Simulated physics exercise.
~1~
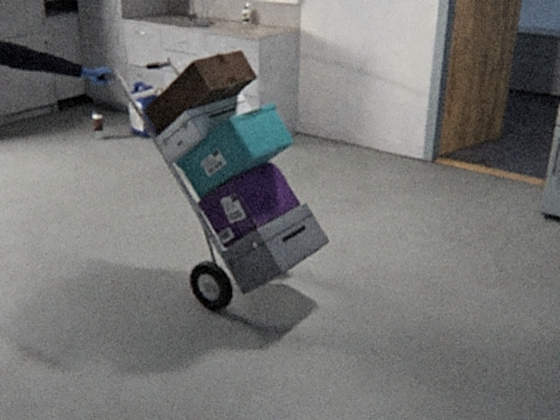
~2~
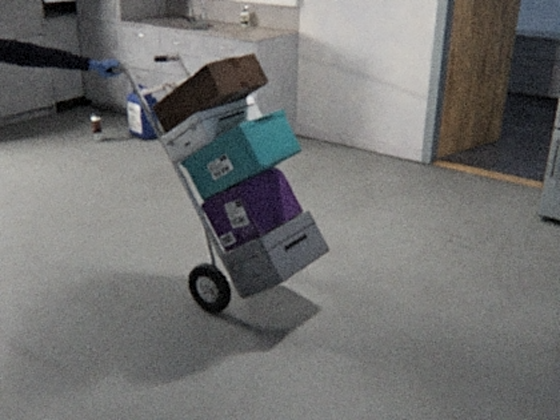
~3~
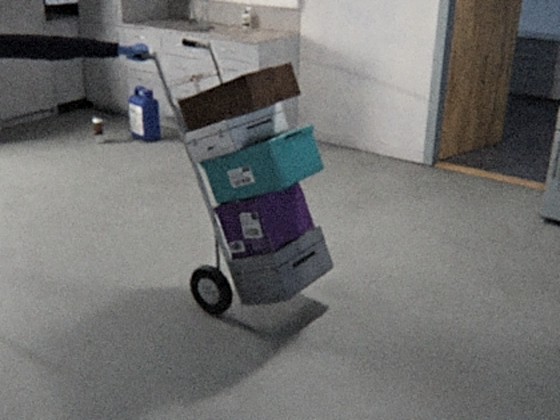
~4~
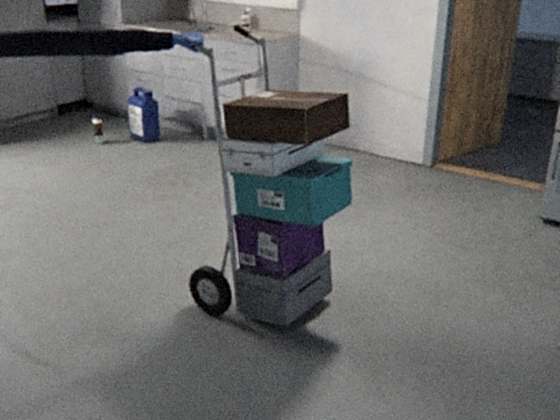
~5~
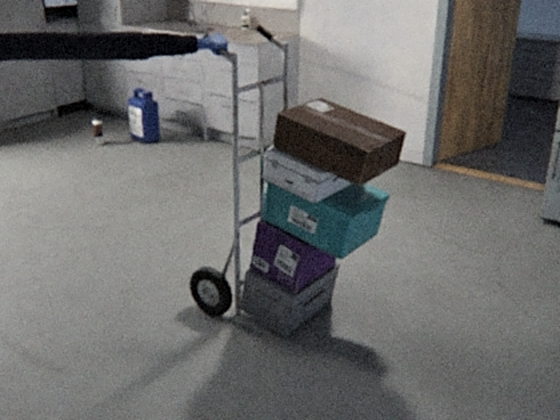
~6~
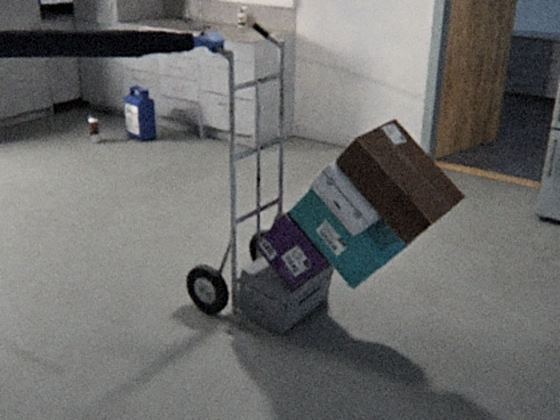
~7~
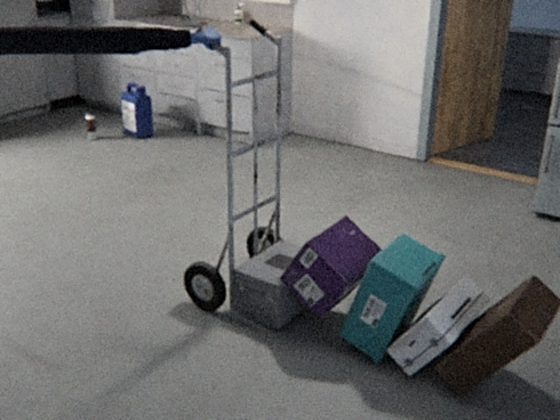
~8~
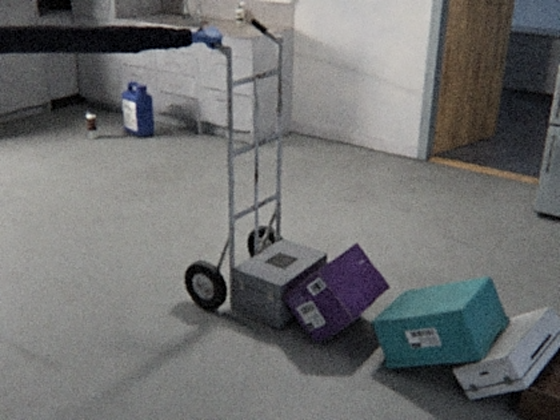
A hand truck stacked with five boxes and cases was swung upright by a gloved hand, and the load tipped off to the right, the brown, white, turquoise and purple ones tumbling to the floor while the grey one stayed by the wheels.
